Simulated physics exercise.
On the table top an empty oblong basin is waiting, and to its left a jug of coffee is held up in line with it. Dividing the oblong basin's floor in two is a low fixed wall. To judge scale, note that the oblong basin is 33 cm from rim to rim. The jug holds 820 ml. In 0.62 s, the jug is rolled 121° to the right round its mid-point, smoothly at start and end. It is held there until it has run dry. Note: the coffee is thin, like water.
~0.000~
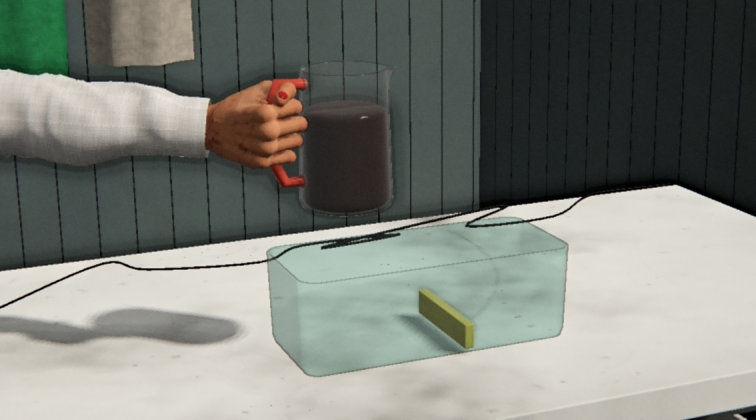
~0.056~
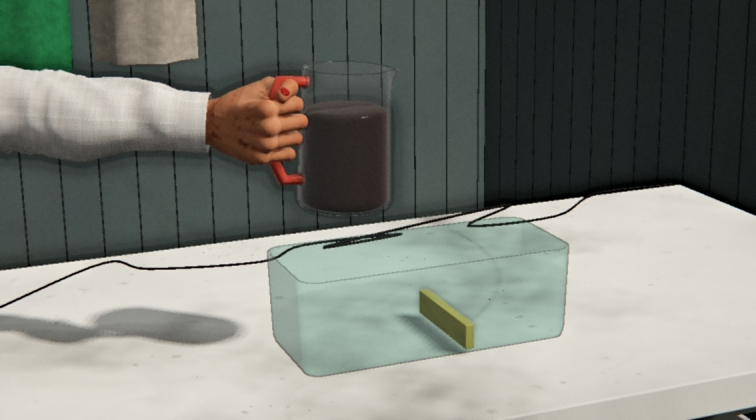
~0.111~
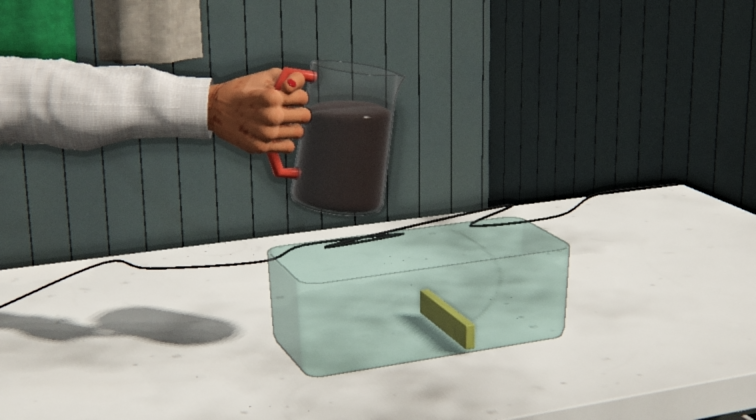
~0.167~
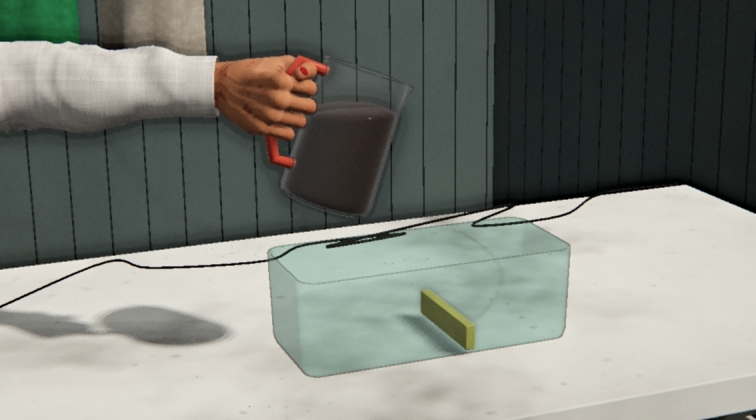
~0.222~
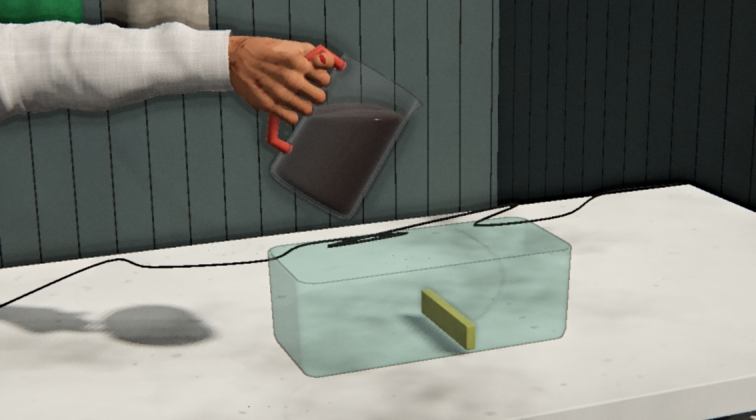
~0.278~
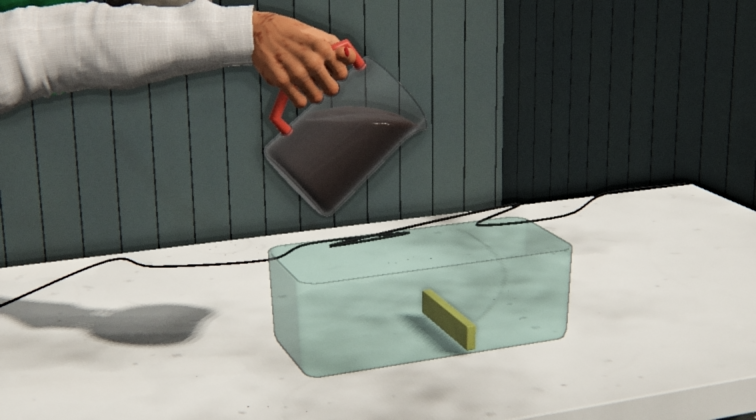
On a white table top, a hand held a jug of dark liquid by its red handle above a clear, empty oblong basin, then smoothly tilted it further and further to the right.
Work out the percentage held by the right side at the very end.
I would put it at 58 per cent.
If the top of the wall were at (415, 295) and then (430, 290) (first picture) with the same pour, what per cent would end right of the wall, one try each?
In order, 90 and 80 per cent.
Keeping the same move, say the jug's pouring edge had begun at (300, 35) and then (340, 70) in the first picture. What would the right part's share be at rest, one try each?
Try 1: Approx. 20 %; try 2: Approx. 15 %.
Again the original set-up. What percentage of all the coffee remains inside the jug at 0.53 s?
At that time about 62 in a hundred parts are still held.
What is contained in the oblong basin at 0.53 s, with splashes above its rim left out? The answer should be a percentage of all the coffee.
Some 16 per cent.
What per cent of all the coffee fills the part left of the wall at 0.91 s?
I'd put it at close to 30 %.
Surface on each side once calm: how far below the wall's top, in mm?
Measured: Left around 18 mm, right around 2 mm.
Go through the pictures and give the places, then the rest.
It leans 0°; its right rim is at (394, 66); the coffee meets the walls at (303, 113) and (381, 105); the oblong basin's rim runs from (283, 268) to (543, 232); the wall's top is at (445, 308), in the first frame.
It leans 2°; its right rim is at (397, 68); the coffee meets the walls at (304, 112) and (382, 105), in the second frame.
It leans 9°; its right rim is at (405, 74); the coffee meets the walls at (307, 113) and (386, 106), in the third frame.
It leans 20°; its right rim is at (414, 87); the coffee meets the walls at (302, 129) and (391, 108), in the fourth frame.
It leans 34°; its right rim is at (422, 104); the coffee meets the walls at (289, 144) and (400, 111), in the fifth frame.
It leans 51°; its right rim is at (426, 127); the coffee meets the walls at (270, 144) and (413, 120), in the sixth frame.
By 0.53 s the tilt is 115° and 62 per cent is still to pour, 2 is left of the wall and 13 right of it.
By 0.72 s the tilt is 121° and 13 per cent is still to pour, 21 is left of the wall and 51 right of it.
By 0.91 s the tilt is 121° and 0 per cent is still to pour, 31 is left of the wall and 62 right of it.
By 1.12 s the tilt is 121° and 0 per cent is still to pour, 36 is left of the wall and 60 right of it.
At rest 39 per cent lies left of the wall, 58 right of it and 3 outside.
